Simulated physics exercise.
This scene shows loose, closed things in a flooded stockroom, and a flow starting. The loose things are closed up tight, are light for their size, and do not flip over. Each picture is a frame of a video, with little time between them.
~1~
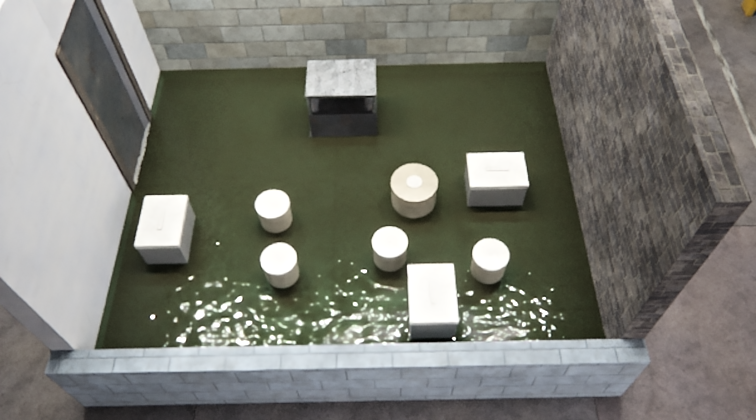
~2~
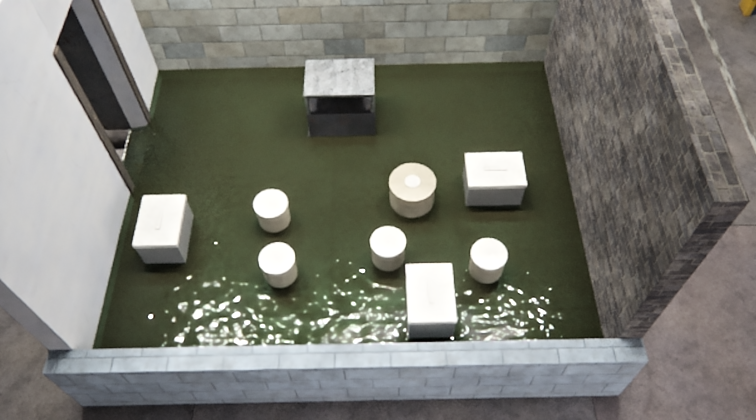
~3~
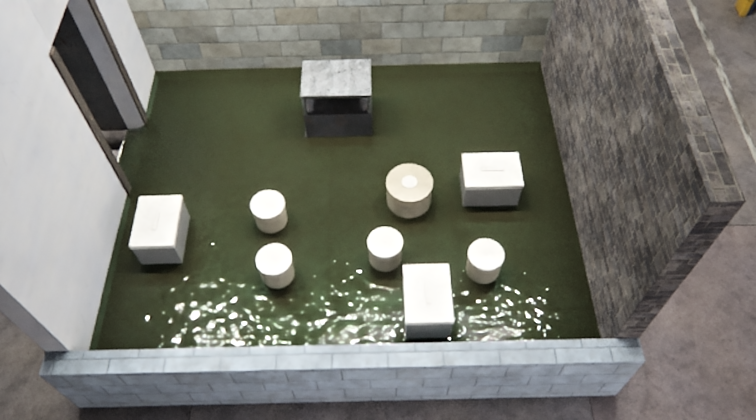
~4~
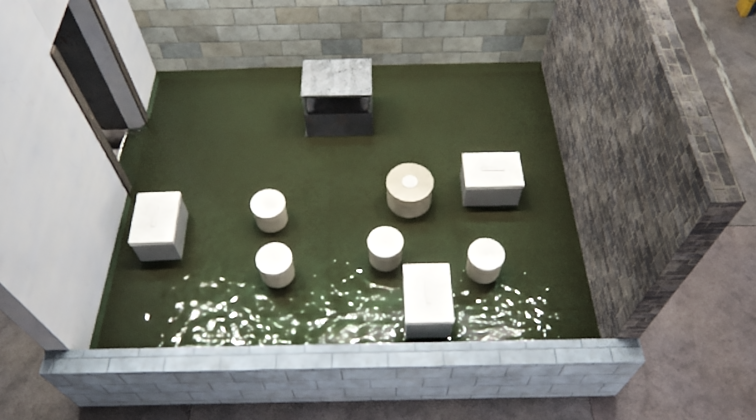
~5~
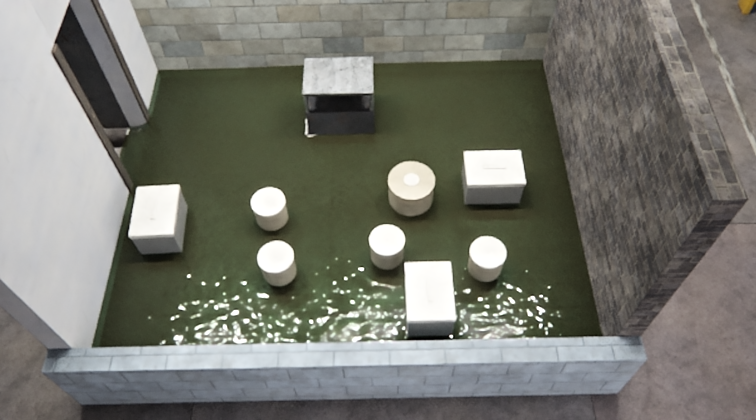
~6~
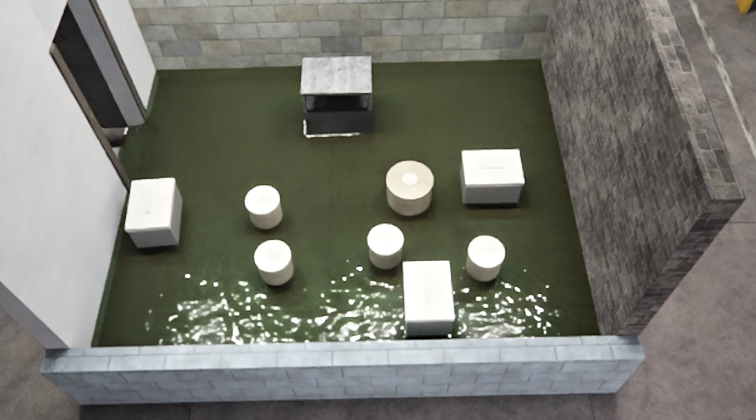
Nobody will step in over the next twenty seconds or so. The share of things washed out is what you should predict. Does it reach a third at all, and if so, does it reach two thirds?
The fraction ends up in the one-to-two-thirds band.
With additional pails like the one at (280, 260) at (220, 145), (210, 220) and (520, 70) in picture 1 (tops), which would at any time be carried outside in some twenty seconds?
One after the other: Out, through, stays.
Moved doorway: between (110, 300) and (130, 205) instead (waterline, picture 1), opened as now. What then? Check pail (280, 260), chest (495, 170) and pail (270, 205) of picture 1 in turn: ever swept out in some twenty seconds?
Ordered result: Exited / retained / exited.
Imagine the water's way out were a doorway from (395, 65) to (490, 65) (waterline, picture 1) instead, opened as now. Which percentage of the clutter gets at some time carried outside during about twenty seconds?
It should be close to 20 per cent.
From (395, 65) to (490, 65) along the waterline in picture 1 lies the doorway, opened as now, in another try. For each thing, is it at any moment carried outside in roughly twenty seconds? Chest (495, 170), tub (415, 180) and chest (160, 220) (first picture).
Lab note - object 1: Escaped; object 2: Escaped; object 3: Retained.
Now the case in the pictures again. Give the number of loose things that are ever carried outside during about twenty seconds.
By my count, 3.
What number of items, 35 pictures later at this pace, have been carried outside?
My count is 3.
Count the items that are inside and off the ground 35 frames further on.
It comes to 5.
A moment on, 0 of 8 are out; 8 afloat.
Next, 1 of 8 are out; 7 afloat.
Later, 3 of 8 are out; 5 afloat.
In the end, 3 of 8 are out; 5 afloat.
